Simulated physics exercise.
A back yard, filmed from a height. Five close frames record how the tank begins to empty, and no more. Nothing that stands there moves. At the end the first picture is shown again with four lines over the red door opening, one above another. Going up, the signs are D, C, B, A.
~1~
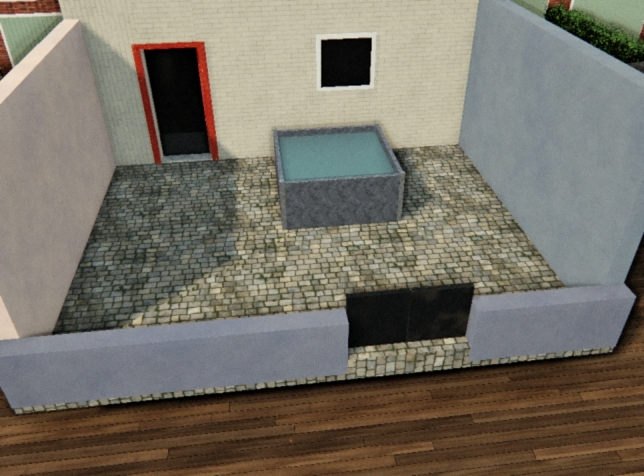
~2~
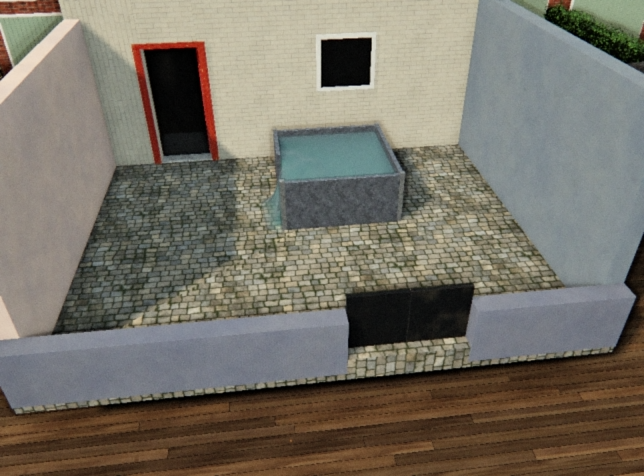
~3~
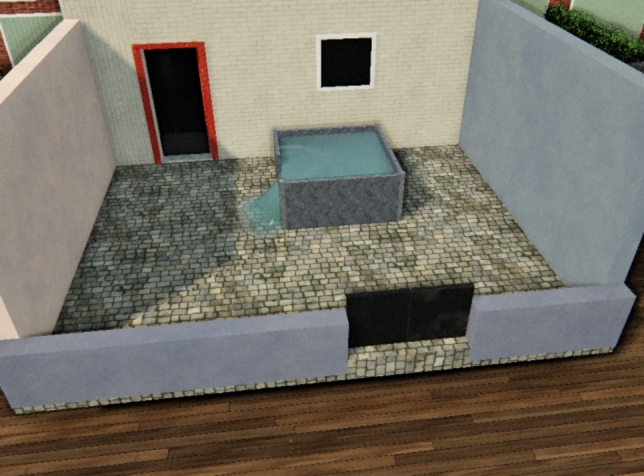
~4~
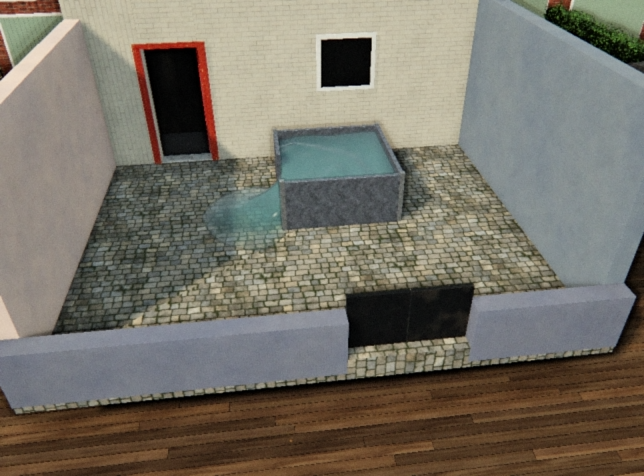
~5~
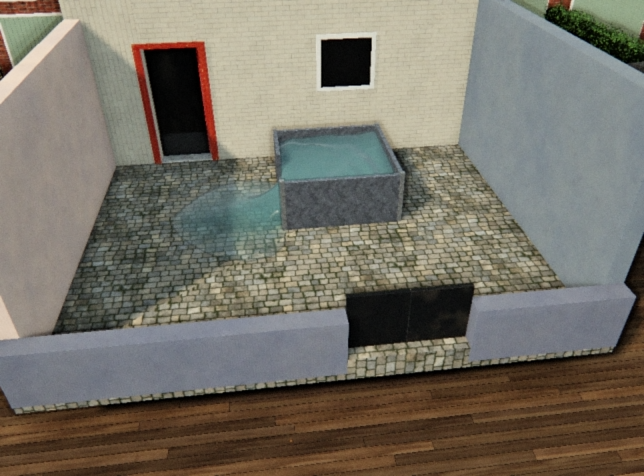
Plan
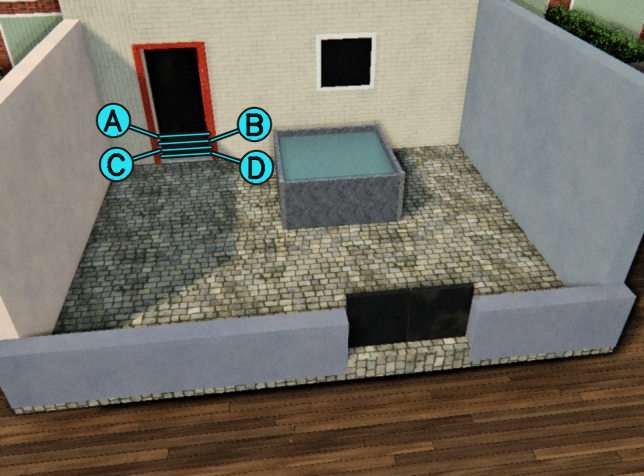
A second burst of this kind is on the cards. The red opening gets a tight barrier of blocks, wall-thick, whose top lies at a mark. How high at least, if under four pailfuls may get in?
The answer is line D.
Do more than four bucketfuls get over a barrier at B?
No, that is safe.
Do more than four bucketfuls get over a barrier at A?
No.
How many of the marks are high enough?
All of them.
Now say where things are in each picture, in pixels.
Water in the tank at rest, its middle at (334, 156); foot of the red doorway at (187, 161); shut gate at (409, 299), in the first picture.
Front seen at (276, 229), 1 % of the ground wet, in the second picture.
Front seen at (243, 204), 2 % of the ground wet, in the third picture.
Front seen at (208, 215), 6 % of the ground wet, in the fourth picture.
Front seen at (179, 225), 10 % of the ground wet, in the fifth picture.
On the marked copy, A at (183, 135); B at (184, 142); C at (185, 148); D at (186, 154); from the bottom up D, C, B, A.
With A, nothing gets over.
With B, nothing gets over.
With C, nothing gets over.
With D, a splash gets over, under a bucket.
